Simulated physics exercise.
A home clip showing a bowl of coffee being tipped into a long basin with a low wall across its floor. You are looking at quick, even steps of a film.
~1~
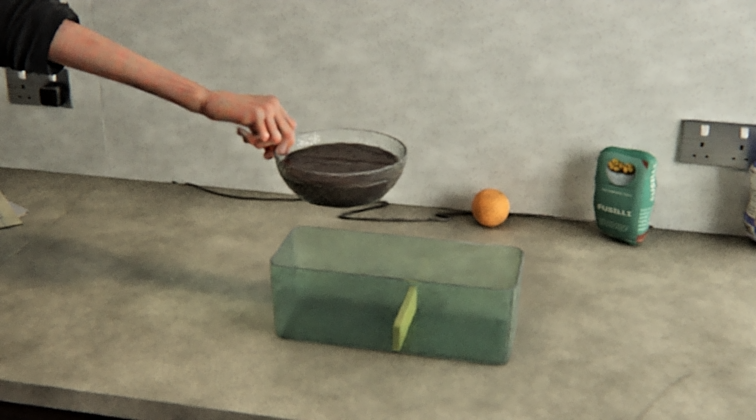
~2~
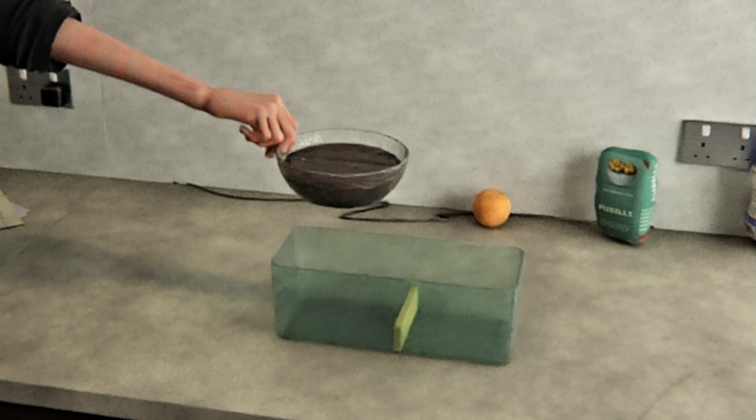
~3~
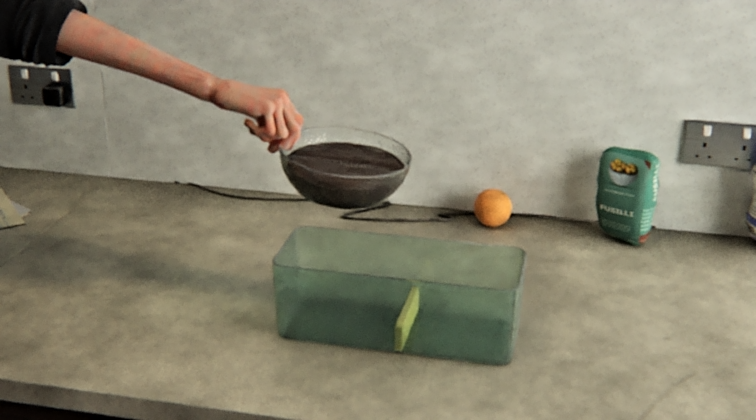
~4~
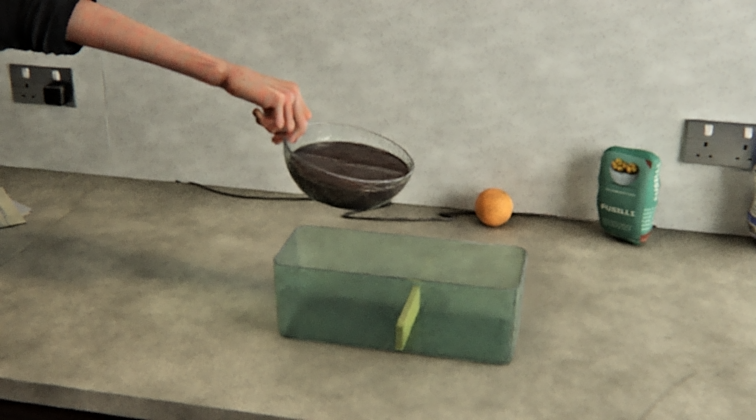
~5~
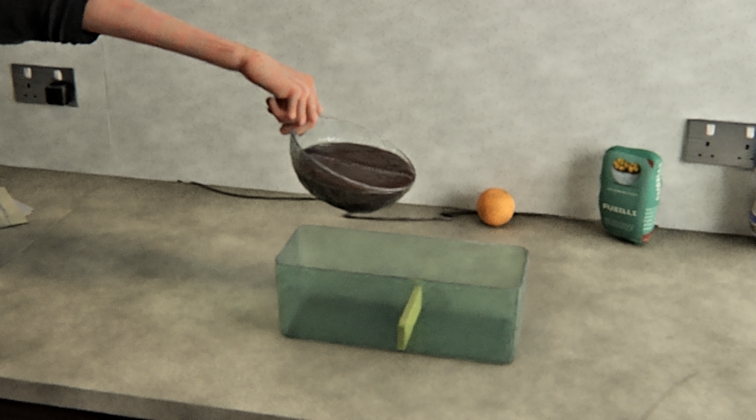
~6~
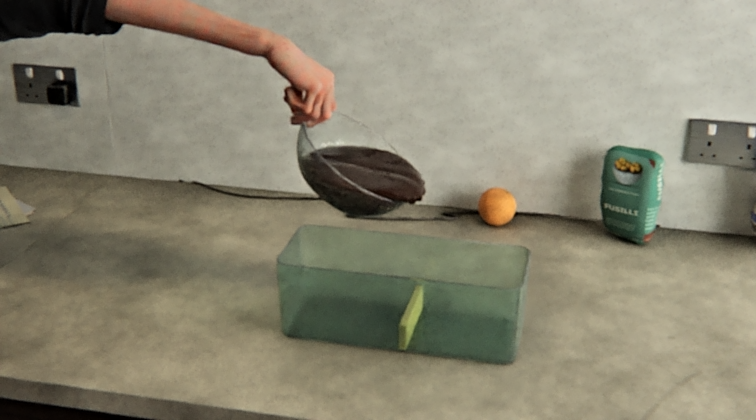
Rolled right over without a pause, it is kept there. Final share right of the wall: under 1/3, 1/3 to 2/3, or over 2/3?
1/3 to 2/3.
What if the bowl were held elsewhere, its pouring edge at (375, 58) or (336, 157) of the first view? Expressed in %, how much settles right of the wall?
You'd get 55 percent from the first and 25 percent from the second.
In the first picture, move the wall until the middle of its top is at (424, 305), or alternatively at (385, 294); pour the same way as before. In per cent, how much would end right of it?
45 % then 80 %.
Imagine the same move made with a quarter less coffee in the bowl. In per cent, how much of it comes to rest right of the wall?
I'd say roughly 70 percent.
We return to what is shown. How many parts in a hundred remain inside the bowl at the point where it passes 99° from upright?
Roughly 5 percent remains at that point.
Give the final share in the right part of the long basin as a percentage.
Close to 55 in a hundred.
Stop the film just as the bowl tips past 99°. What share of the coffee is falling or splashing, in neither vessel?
Near 15 parts in a hundred.
A moment on, the bowl is tipped on its side and 4 per cent is still to pour, 10 is left of the wall and 68 right of it.
Next, the bowl is tipped right over and 0 per cent is still to pour, 24 is left of the wall and 57 right of it.
Then the bowl is tipped right over and 0 per cent is still to pour, 26 is left of the wall and 66 right of it.
Later the bowl is tipped right over and 0 per cent is still to pour, 34 is left of the wall and 58 right of it.
Finally, 35 per cent lies left of the wall, 57 right of it and 8 outside.
